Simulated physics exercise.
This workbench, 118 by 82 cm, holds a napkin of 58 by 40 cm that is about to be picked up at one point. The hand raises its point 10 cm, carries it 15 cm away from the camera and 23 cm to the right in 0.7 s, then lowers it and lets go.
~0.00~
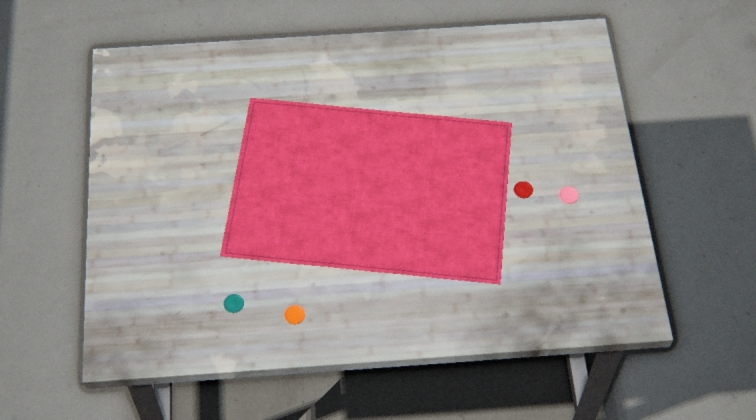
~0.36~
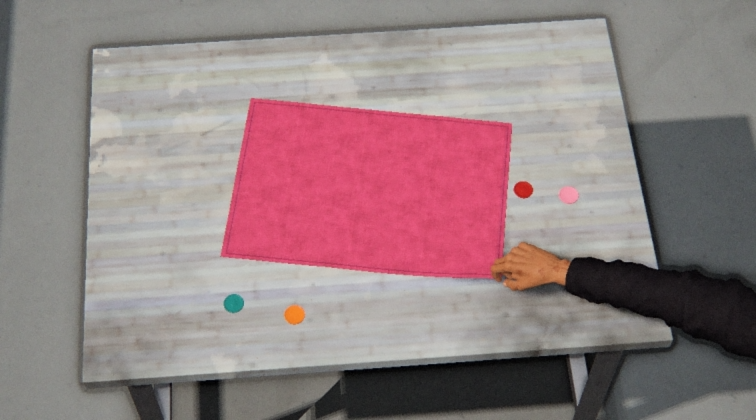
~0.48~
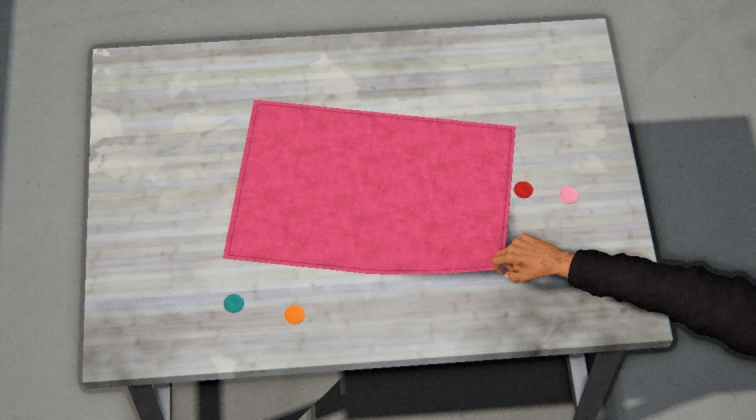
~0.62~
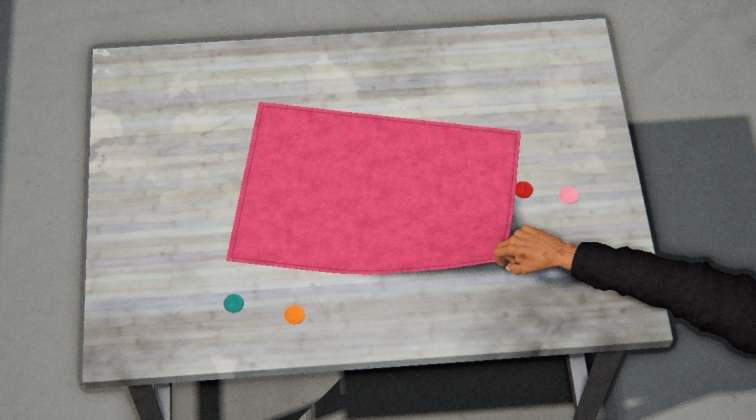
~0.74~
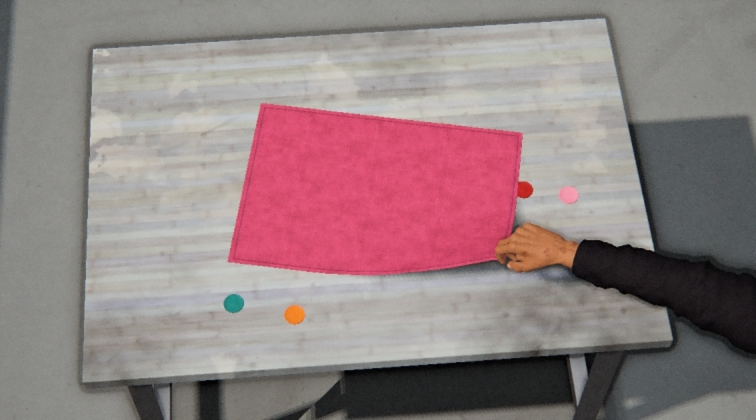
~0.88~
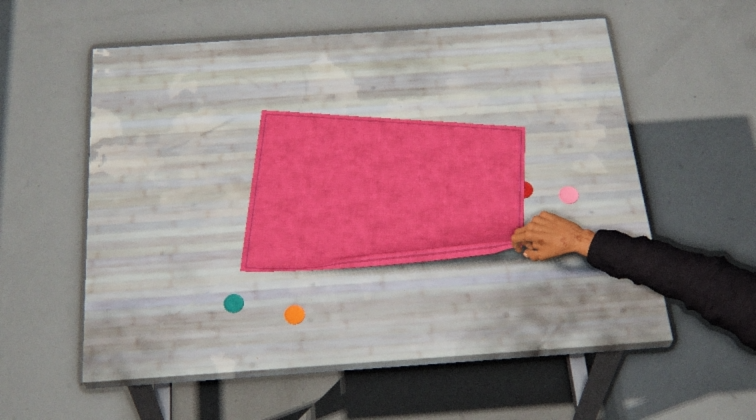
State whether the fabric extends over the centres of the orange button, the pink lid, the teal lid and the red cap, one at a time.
At the end, the orange button is visible, the pink lid is hidden, the teal lid is visible, the red cap is hidden.
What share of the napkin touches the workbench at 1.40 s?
90 %.
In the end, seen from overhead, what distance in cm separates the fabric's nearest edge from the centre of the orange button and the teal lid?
The first sits about 14 cm from the nearest hem, the second about 24 cm.
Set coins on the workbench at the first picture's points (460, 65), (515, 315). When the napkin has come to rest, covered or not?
The first remains in the open; the second still shows.
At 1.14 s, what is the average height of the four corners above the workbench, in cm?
I'd guess the corners are around 3 cm high then.
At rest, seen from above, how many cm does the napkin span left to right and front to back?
Roughly 68 cm wide by 58 cm deep.
By 1.1 s, 85 % of it is down, spanning 61 by 49 cm, above red cap.
By 1.4 s, 90 % of it is down, spanning 64 by 58 cm, above pink lid, red cap.
By 1.7 s, 95 % of it is down, spanning 65 by 58 cm, above pink lid, red cap.
By 1.9 s, 100 % of it is down, spanning 66 by 58 cm, above pink lid, red cap.
By 2.9 s, 100 % of it is down, spanning 68 by 58 cm, above pink lid, red cap.
